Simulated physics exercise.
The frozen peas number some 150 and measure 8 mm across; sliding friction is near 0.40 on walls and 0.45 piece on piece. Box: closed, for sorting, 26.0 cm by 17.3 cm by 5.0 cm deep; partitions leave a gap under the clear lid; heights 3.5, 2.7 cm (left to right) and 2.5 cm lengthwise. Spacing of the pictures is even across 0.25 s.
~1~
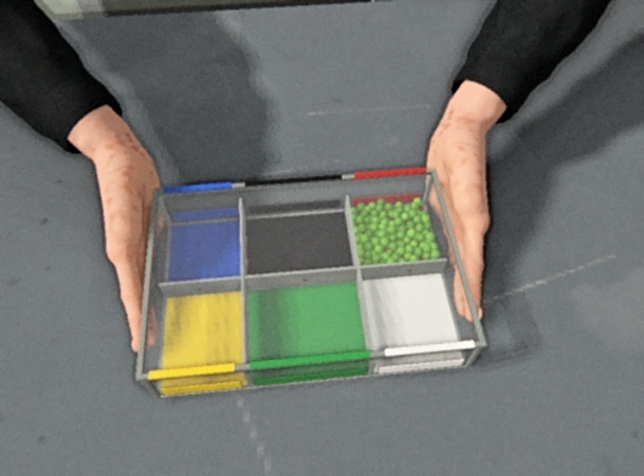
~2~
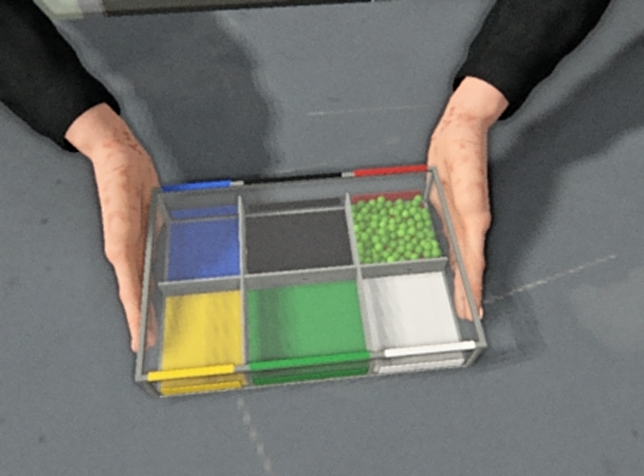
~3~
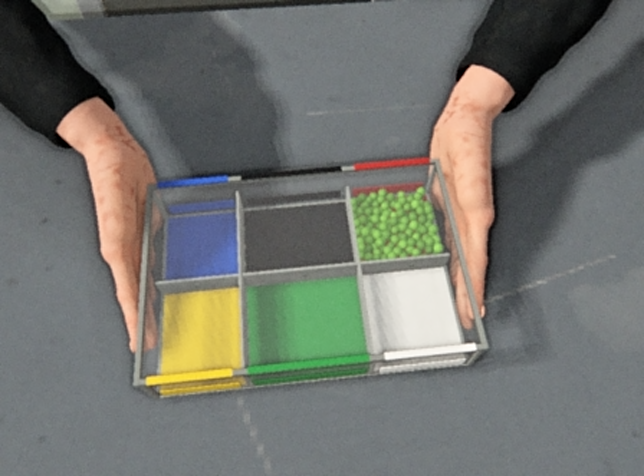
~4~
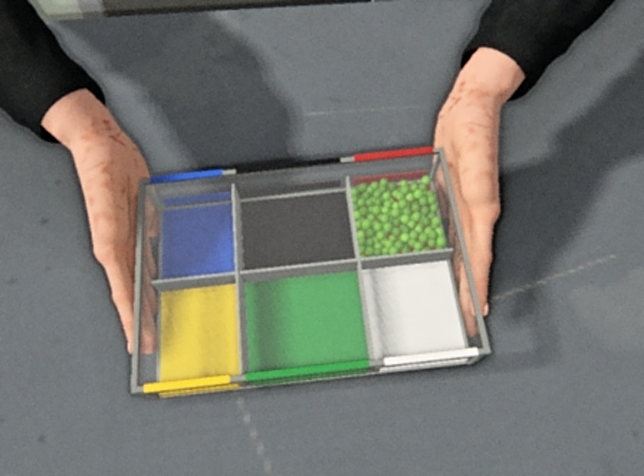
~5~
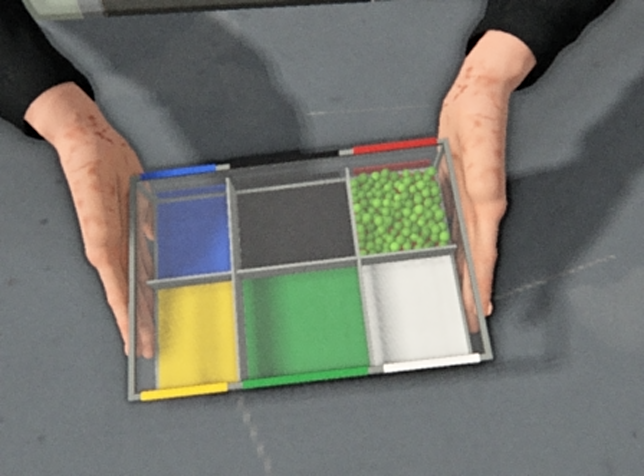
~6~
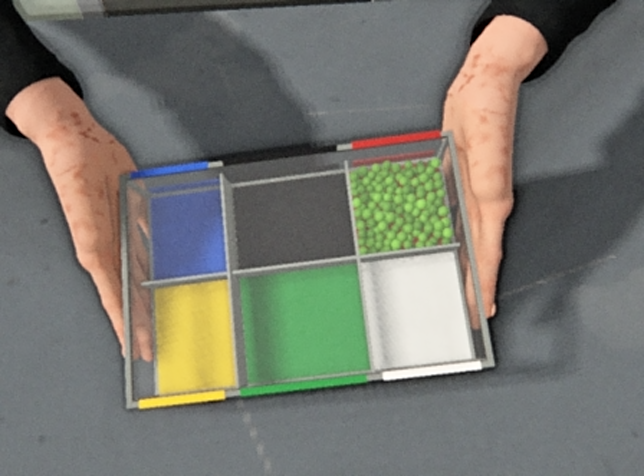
We see two hands holding a clear box divided into six coloured compartments, with green peas filling the red one at the back right; the hands then gradually tilt the box, its left front corner lowest, while the peas stay in their compartment.
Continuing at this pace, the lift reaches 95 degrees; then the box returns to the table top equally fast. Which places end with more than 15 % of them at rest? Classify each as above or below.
Classification: Red compartment below, blue compartment below, green compartment above, yellow compartment below, white compartment above, black compartment below.
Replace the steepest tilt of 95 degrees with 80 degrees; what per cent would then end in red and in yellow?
Result - red 35 percent, yellow 0 percent.
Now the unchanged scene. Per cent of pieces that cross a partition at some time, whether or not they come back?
Close to 95 in a hundred.
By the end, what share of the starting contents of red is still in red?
I'd estimate about 10 %.
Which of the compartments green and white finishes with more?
The green one.
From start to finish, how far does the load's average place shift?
Net shift: Approx. 13.0 cm.
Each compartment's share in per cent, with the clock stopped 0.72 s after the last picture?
Red 50 %, blue 0 %, green 15 %, yellow 0 %, white 30 %, black 0 %.
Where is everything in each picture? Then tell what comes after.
The first picture shows box tilt 0 degrees, front corners at (143, 375) and (480, 342); red 100 %.
The second picture shows box tilt 1 degrees, front corners at (142, 376) and (480, 343).
The third picture shows box tilt 5 degrees, front corners at (140, 380) and (482, 345), lowest corner left front.
The fourth picture shows box tilt 10 degrees, front corners at (138, 387) and (484, 349), lowest corner left front.
The fifth picture shows box tilt 16 degrees, front corners at (136, 394) and (486, 354), lowest corner left front.
The sixth picture shows box tilt 22 degrees, front corners at (133, 402) and (488, 361), lowest corner left front; red 100 %.
Then, 0.72 s after the last picture, tilt 94 degrees; red 50 %, green 15 %, white 30 %.
Then, 1.21 s after the last picture, tilt 40 degrees; red 5 %, green 50 %, yellow 5 %, white 35 %.
Then, 1.77 s after the last picture, tilt 0 degrees; red 5 %, green 50 %, yellow 5 %, white 35 %.
In the end, red 5 %, blue 0 %, green 50 %, yellow 5 %, white 35 %, black 0 %.
